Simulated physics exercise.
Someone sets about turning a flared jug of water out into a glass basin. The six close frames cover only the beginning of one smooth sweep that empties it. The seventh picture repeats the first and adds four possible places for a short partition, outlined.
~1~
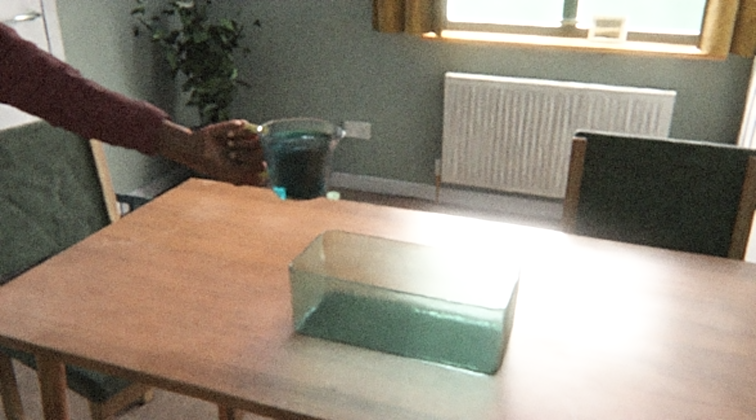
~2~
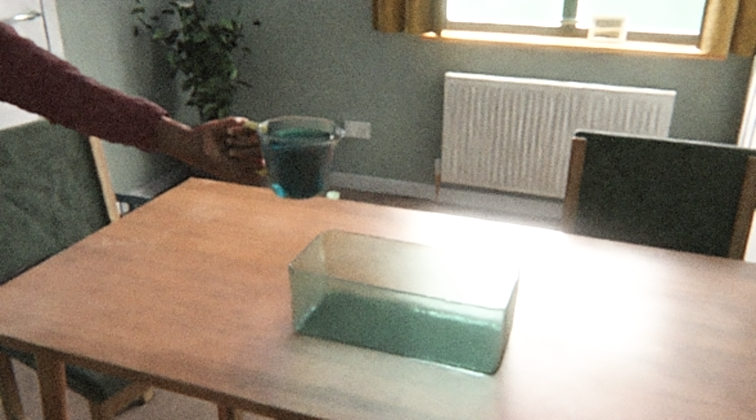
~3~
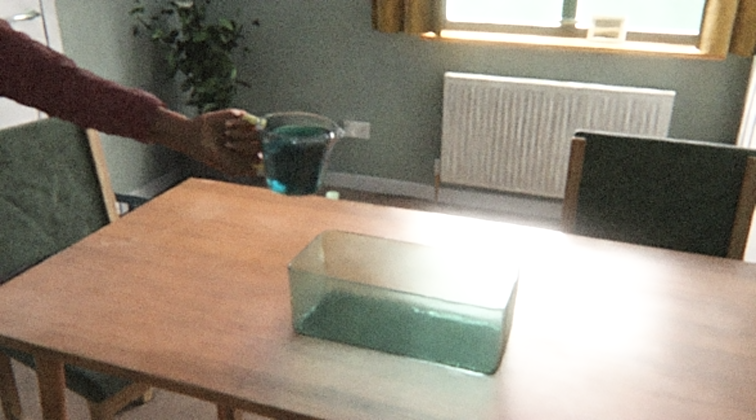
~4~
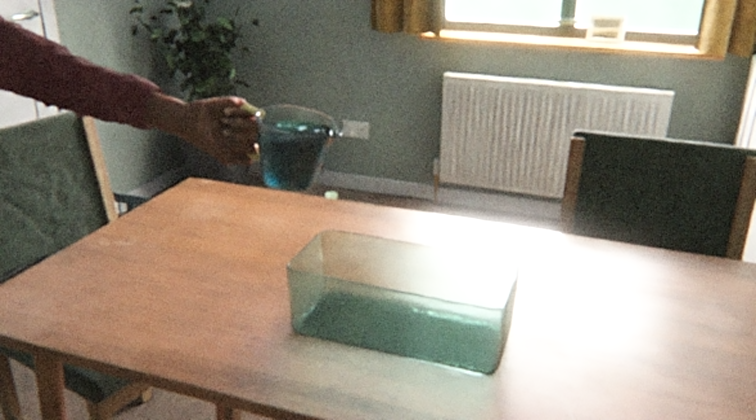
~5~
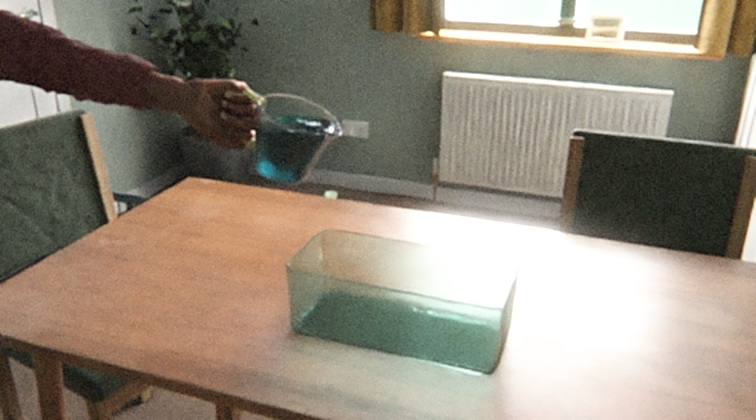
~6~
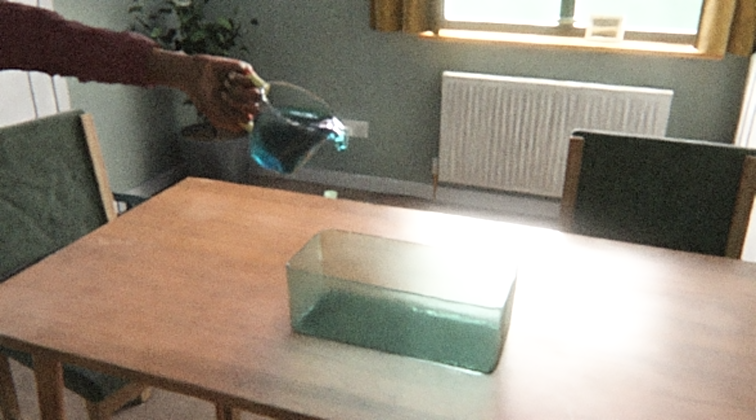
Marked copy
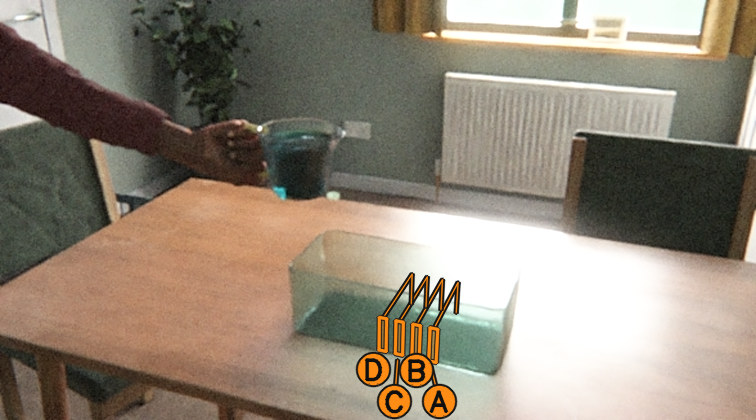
The video shows a hand holding a flared glass jug of blue water above a wooden table with a glass basin on it. The hand gradually tilts the jug to the right until water slips over its lip.
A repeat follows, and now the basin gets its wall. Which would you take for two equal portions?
Position C does it best.
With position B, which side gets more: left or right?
The left one.
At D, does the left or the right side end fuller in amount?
The right one.
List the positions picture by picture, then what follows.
In the first picture, upright, lip at (341, 136); basin from (295, 329) to (500, 374); nothing has left yet.
In the second picture, upright, lip at (341, 136); nothing has left yet.
In the third picture, tipped about 5°, lip at (340, 136); nothing has left yet.
In the fourth picture, tipped about 11°, lip at (339, 136); nothing has left yet.
In the fifth picture, tipped about 19°, lip at (338, 135); nothing has left yet.
In the sixth picture, tipped about 29°, lip at (338, 135); water is over the lip, down to (344, 148).
On the marked copy, A at (431, 367); B at (414, 363); C at (397, 360); D at (381, 356).
With A, about 91 % ends left of the wall and 4 % right of it; 4 % is lost outside.
With B, about 92 % ends left of the wall and 3 % right of it; 5 % is lost outside.
With C, about 47 % ends left of the wall and 50 % right of it; 3 % is lost outside.
With D, about 11 % ends left of the wall and 87 % right of it.
